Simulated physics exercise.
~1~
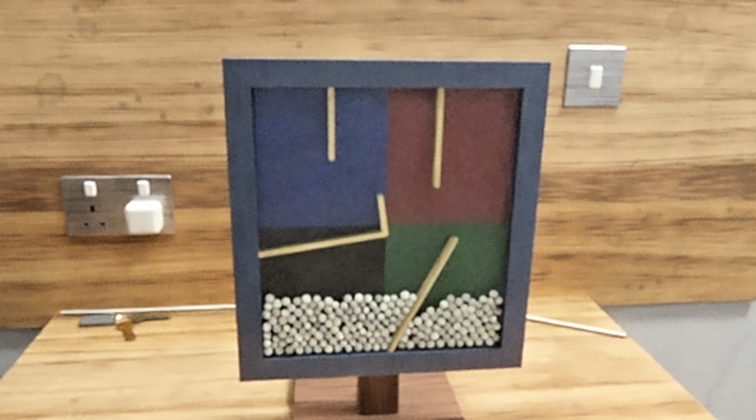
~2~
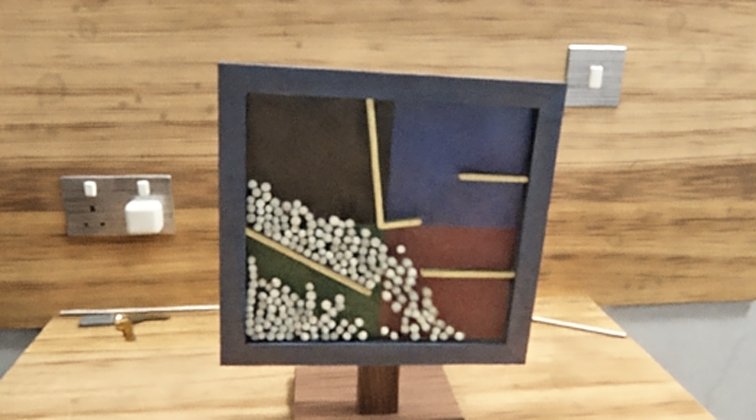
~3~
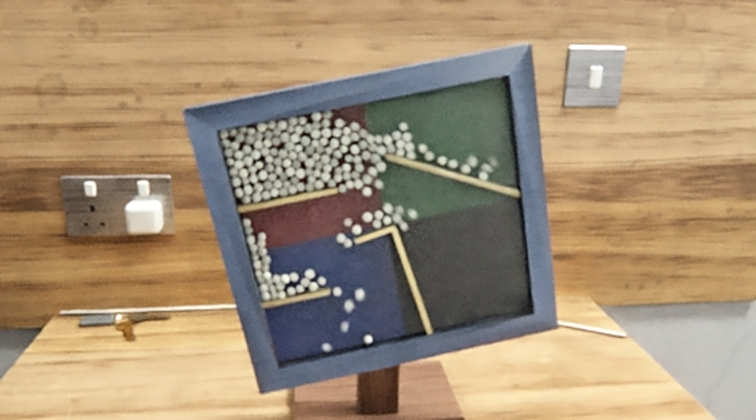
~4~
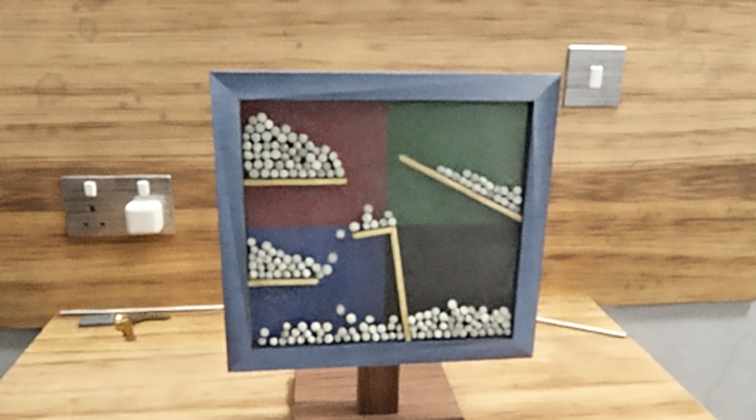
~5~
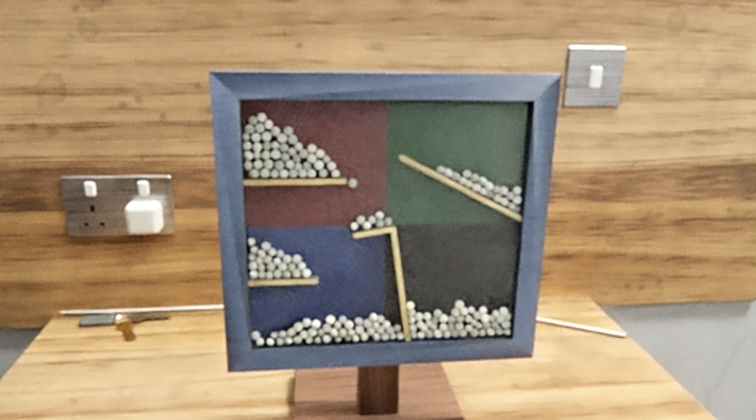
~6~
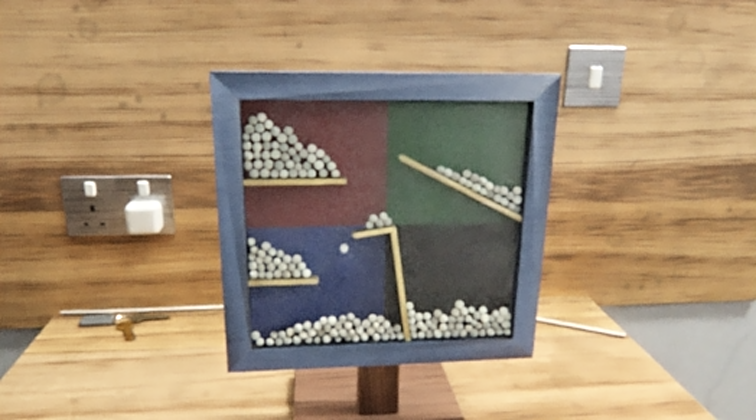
A flat square case with four coloured quarters turned clockwise on its stand, tumbling its small pale beads across the inner strips, and stopped three-quarters of the way round, with heaps resting on the ledges and along the bottom.
